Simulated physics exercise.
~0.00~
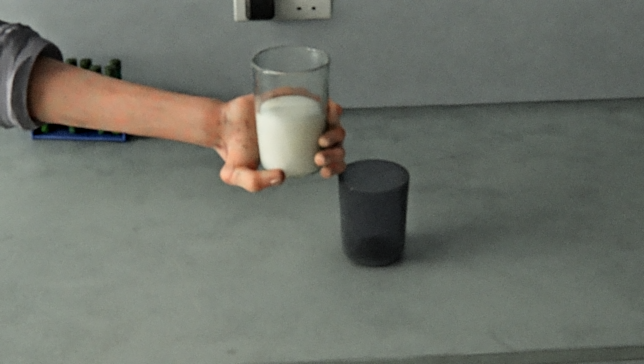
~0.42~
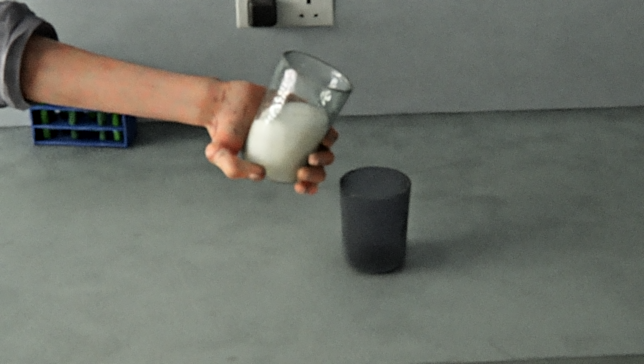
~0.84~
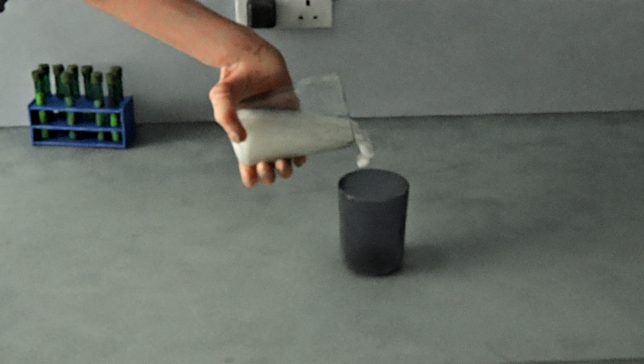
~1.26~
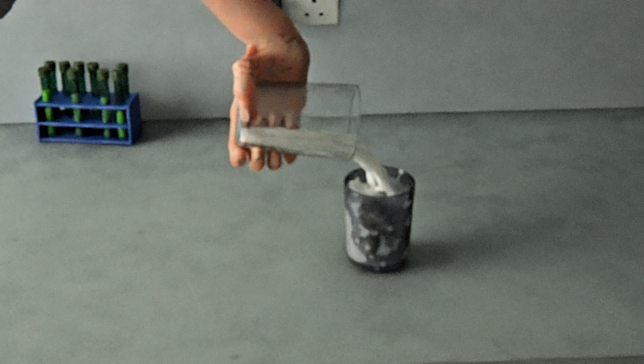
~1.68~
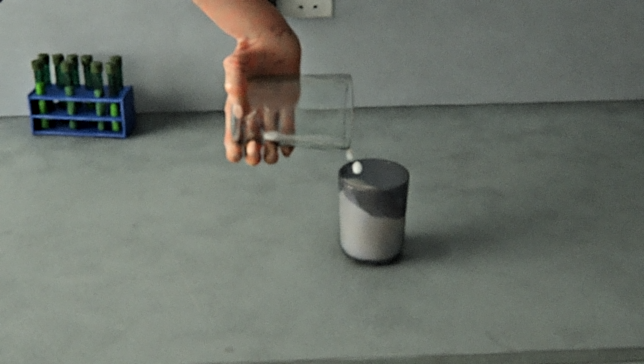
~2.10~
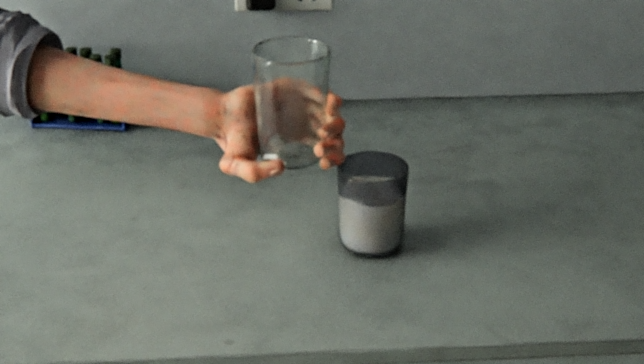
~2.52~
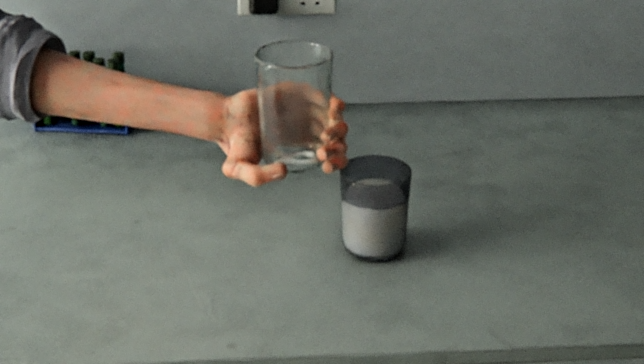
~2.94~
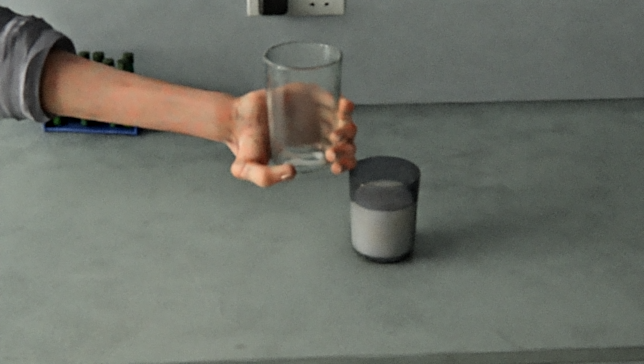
The footage shows a hand holding a clear glass of milk beside an empty dark tumbler on a grey work surface, tilting it past horizontal to pour the milk in, then turning the emptied glass upright, leaving the tumbler a little over half full.
